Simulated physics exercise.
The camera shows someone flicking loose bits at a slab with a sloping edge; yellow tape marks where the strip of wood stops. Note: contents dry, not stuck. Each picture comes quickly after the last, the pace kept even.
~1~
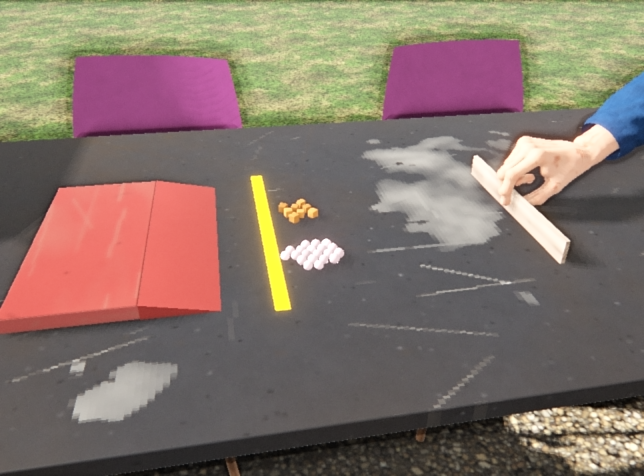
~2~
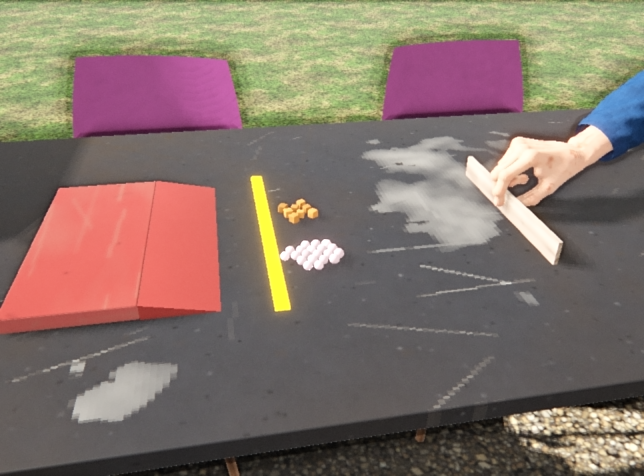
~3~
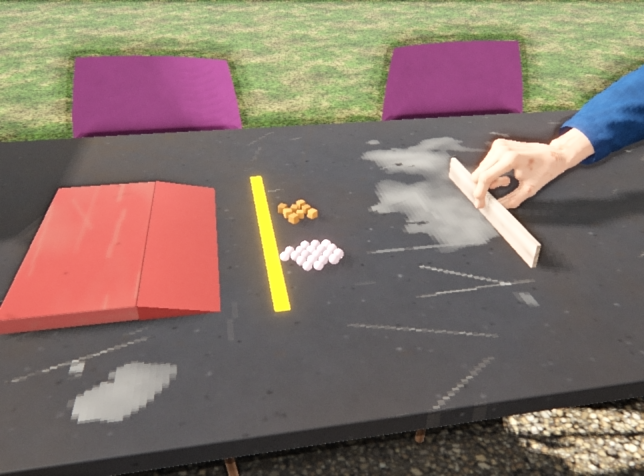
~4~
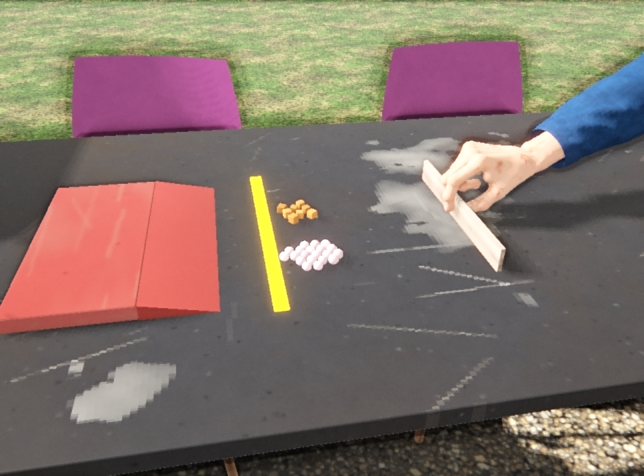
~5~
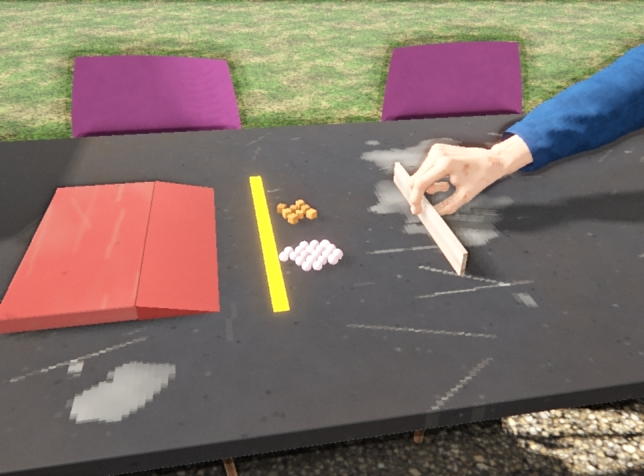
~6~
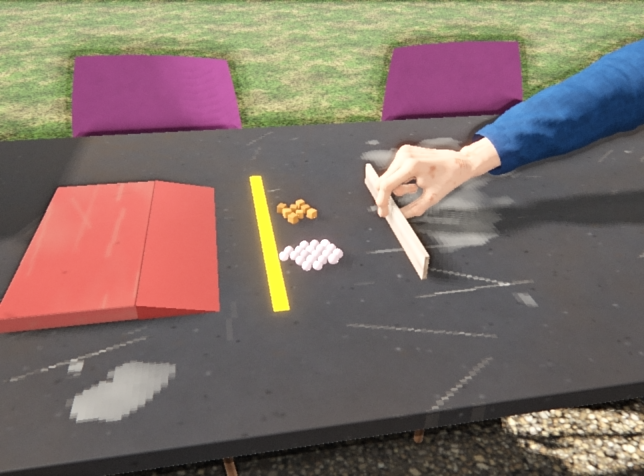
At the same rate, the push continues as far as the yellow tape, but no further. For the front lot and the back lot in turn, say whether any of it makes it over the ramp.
The front lot gets some over. The back lot gets none over.
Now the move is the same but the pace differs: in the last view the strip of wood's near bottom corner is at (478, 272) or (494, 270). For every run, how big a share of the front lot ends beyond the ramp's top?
Try 1: Around 10 percent; try 2: Around 0 percent.
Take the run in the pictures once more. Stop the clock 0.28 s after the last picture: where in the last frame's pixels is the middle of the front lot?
Close to pixel (222, 258).
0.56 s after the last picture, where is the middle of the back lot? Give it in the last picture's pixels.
Its middle is roughly at (209, 212) in the last frame.
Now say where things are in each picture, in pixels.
Strip of wood at (557, 243), at rest; yellow tape at (257, 182); top of the ramp at (139, 294); front lot at (318, 254), a few sugar pearls; back lot at (301, 213), a few brown sugar cubes, in the first picture.
Strip of wood at (550, 244); back lot at (301, 214), in the second picture.
Strip of wood at (528, 247); front lot at (317, 255), in the third picture.
Strip of wood at (494, 251); back lot at (300, 214), in the fourth picture.
Strip of wood at (457, 254); front lot at (316, 255), in the fifth picture.
Strip of wood at (420, 258); yellow tape at (256, 182); top of the ramp at (138, 294); front lot at (316, 255); back lot at (300, 214), in the sixth picture.
Then, 0.13 s after the last picture, strip of wood still moving, near (317, 209); front lot all short of the ramp; back lot all short of the ramp.
Then, 0.28 s after the last picture, strip of wood stopped at the yellow tape; front lot about a third on the ramp, about two thirds short of the ramp; back lot all short of the ramp.
Then, 0.56 s after the last picture, strip of wood stopped at the yellow tape; front lot nearly all past the top, a small part on the ramp; back lot about two thirds on the ramp, about a third short of the ramp.
By the end, strip of wood stopped at the yellow tape; front lot nearly all past the top, a small part on the ramp; back lot none past the top, about half on the ramp, about half short of the ramp.
